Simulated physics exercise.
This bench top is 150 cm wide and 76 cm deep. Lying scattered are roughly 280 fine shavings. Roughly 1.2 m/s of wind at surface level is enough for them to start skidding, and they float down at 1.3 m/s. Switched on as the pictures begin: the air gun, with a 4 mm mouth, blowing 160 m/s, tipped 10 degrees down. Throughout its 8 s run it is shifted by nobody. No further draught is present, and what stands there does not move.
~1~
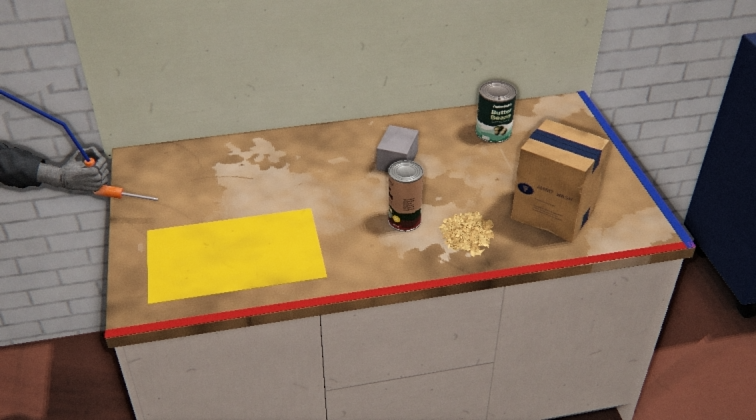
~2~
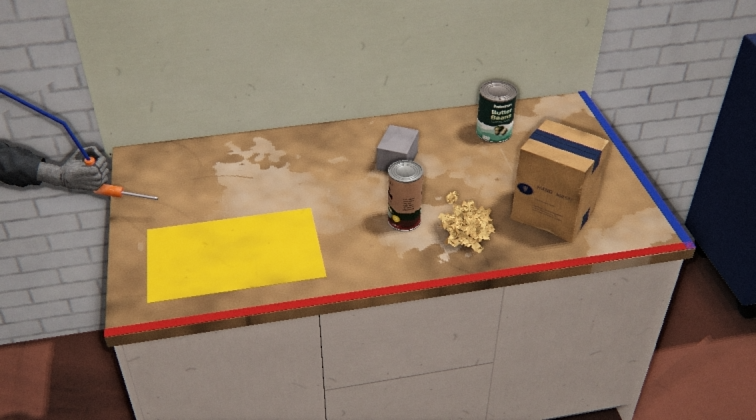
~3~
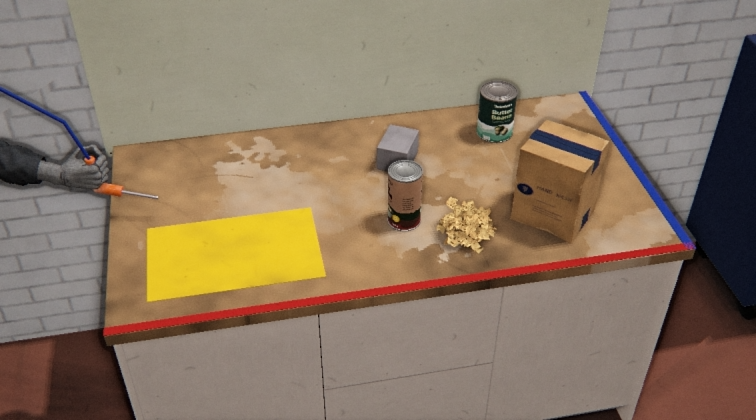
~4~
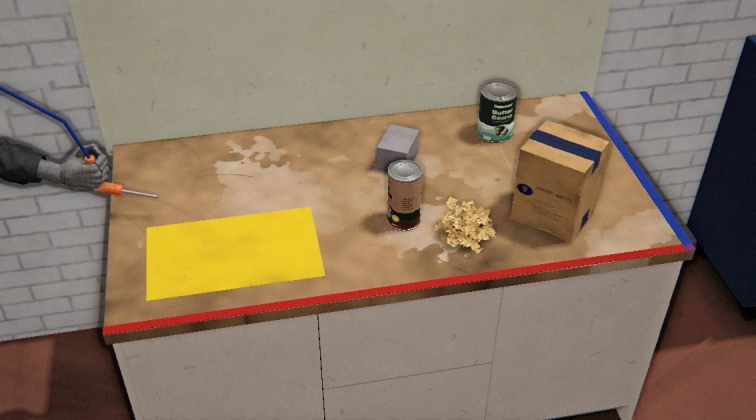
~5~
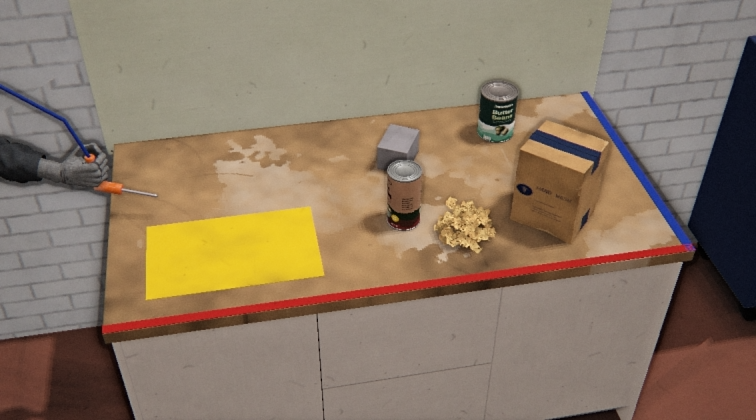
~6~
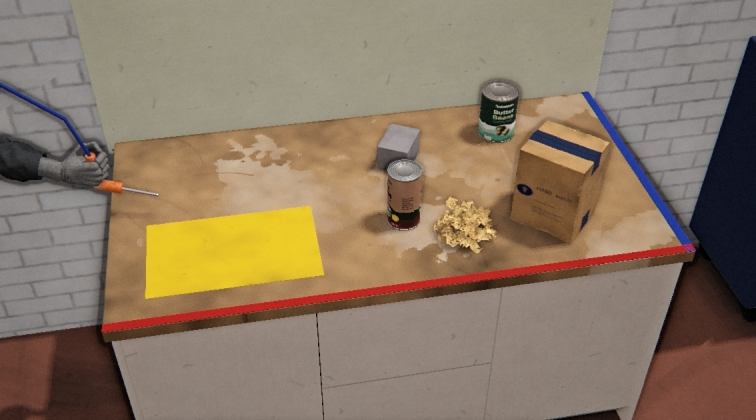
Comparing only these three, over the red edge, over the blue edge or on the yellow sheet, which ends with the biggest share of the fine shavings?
The biggest share goes to the red one.
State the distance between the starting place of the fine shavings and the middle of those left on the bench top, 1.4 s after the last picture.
About 0 cm.
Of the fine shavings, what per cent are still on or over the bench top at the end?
About 30 % of them are still there at the end.
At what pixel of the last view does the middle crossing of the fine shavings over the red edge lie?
About (564, 269).
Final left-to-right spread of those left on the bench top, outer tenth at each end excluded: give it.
Spread, left to right: Approx. 20 cm.
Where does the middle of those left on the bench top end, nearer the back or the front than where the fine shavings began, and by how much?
I'd say backward, around 5 cm.
Then, 1.4 s after the last picture, 68 % are on the move or not yet settled, 0 % are on the yellow sheet, 0 % over the blue edge and 29 % over the red edge; the middle of those still in play is near (472, 222).
Then, 2.3 s after the last picture, 57 % are on the move or not yet settled, 0 % are on the yellow sheet, 4 % over the blue edge and 36 % over the red edge; the middle of those still in play is near (465, 228).
Then, 4.2 s after the last picture, 41 % are on the move or not yet settled, 0 % are on the yellow sheet, 8 % over the blue edge and 44 % over the red edge; the middle of those still in play is near (465, 228).
Then, 7.8 s after the last picture, at the end, 0 % are on the yellow sheet, 12 % over the blue edge and 55 % over the red edge; the middle of those still in play is near (459, 220).
